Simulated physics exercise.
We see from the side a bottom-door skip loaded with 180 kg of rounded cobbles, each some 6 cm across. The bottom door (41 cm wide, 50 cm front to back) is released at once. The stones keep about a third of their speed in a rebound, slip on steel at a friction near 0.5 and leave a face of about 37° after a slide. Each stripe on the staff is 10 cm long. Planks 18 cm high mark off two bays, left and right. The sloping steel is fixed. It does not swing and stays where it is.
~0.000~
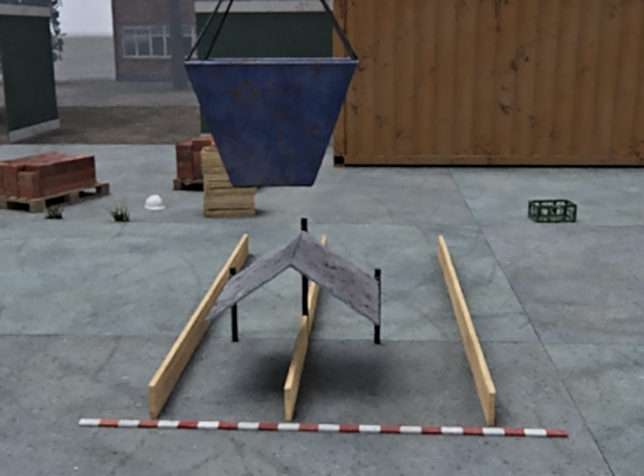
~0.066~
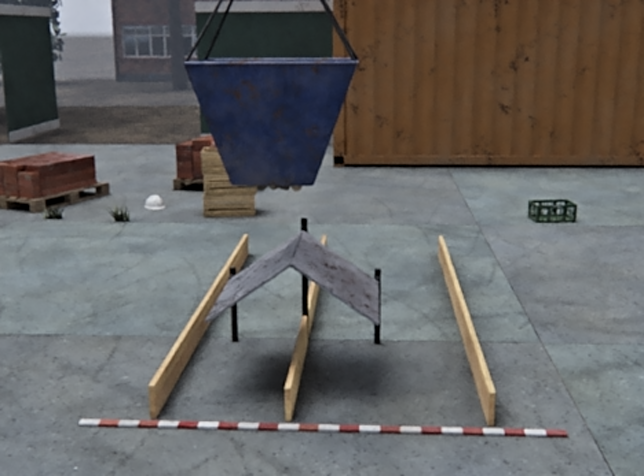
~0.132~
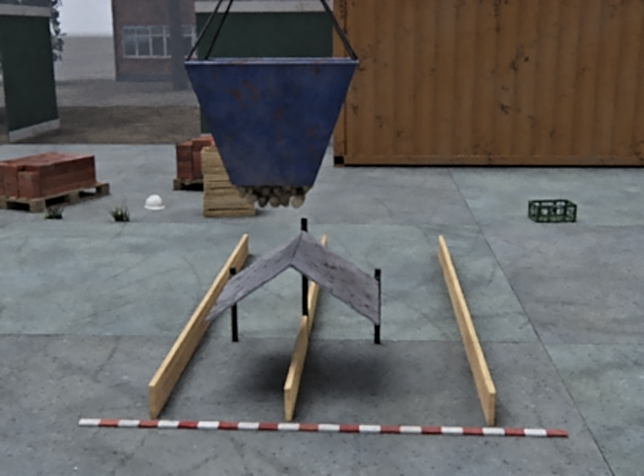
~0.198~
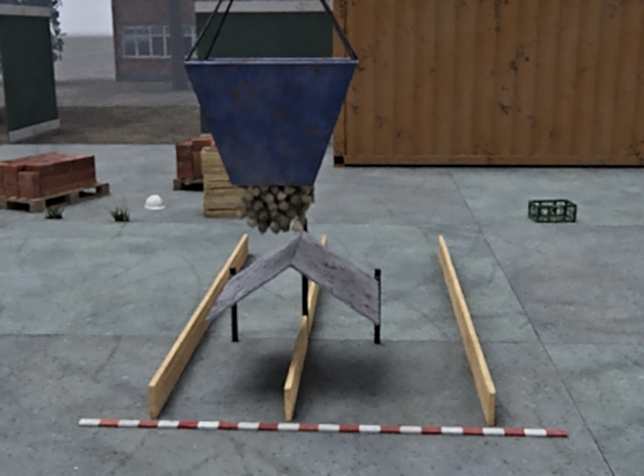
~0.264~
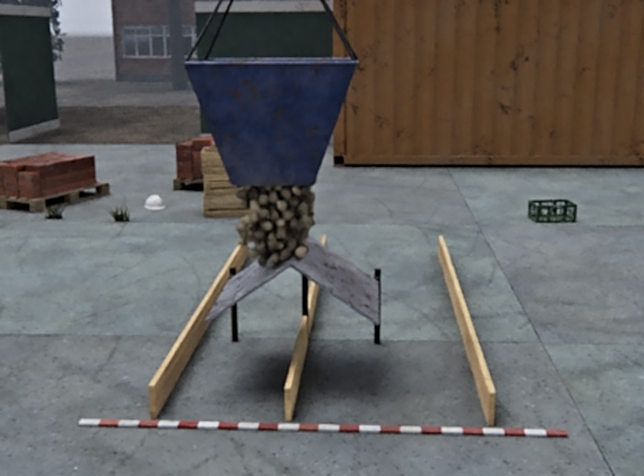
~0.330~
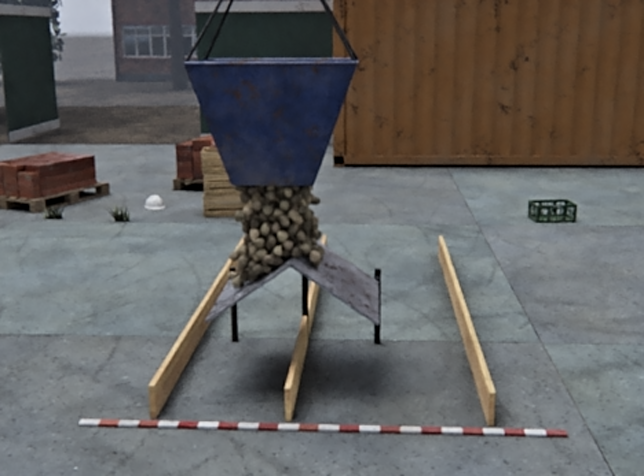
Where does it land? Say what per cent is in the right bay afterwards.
Some 23 per cent of it.
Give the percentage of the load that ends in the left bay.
Near 30 in a hundred.
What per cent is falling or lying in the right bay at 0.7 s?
Some 10 per cent.
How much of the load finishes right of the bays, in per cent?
Near 0 in a hundred.
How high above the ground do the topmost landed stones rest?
Some 16 cm high.
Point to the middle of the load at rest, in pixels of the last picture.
Their middle is at about (187, 367).
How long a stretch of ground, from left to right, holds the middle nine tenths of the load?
Roughly 250 cm.
After 0.7 s, 0 % in the bottom-door skip, 51 % on the steel, 13 % falling or lying left of the bays, 28 % falling or lying in the left bay, 8 % falling or lying in the right bay; the stones farthest right are at (435, 353).
After 1.1 s, 0 % in the bottom-door skip, 5 % on the steel, 42 % falling or lying left of the bays, 32 % falling or lying in the left bay, 22 % falling or lying in the right bay; the stones farthest right are at (467, 362).
After 1.7 s, 0 % in the bottom-door skip, 48 % falling or lying left of the bays, 30 % falling or lying in the left bay, 23 % falling or lying in the right bay; the stones farthest right are at (471, 372).
After 2.6 s, 0 % in the bottom-door skip, 48 % falling or lying left of the bays, 30 % falling or lying in the left bay, 23 % falling or lying in the right bay; the stones farthest right are at (471, 372).
After 4.5 s, 0 % in the bottom-door skip, 48 % left of the bays, 30 % in the left bay, 23 % in the right bay; the stones farthest right are at (471, 372).
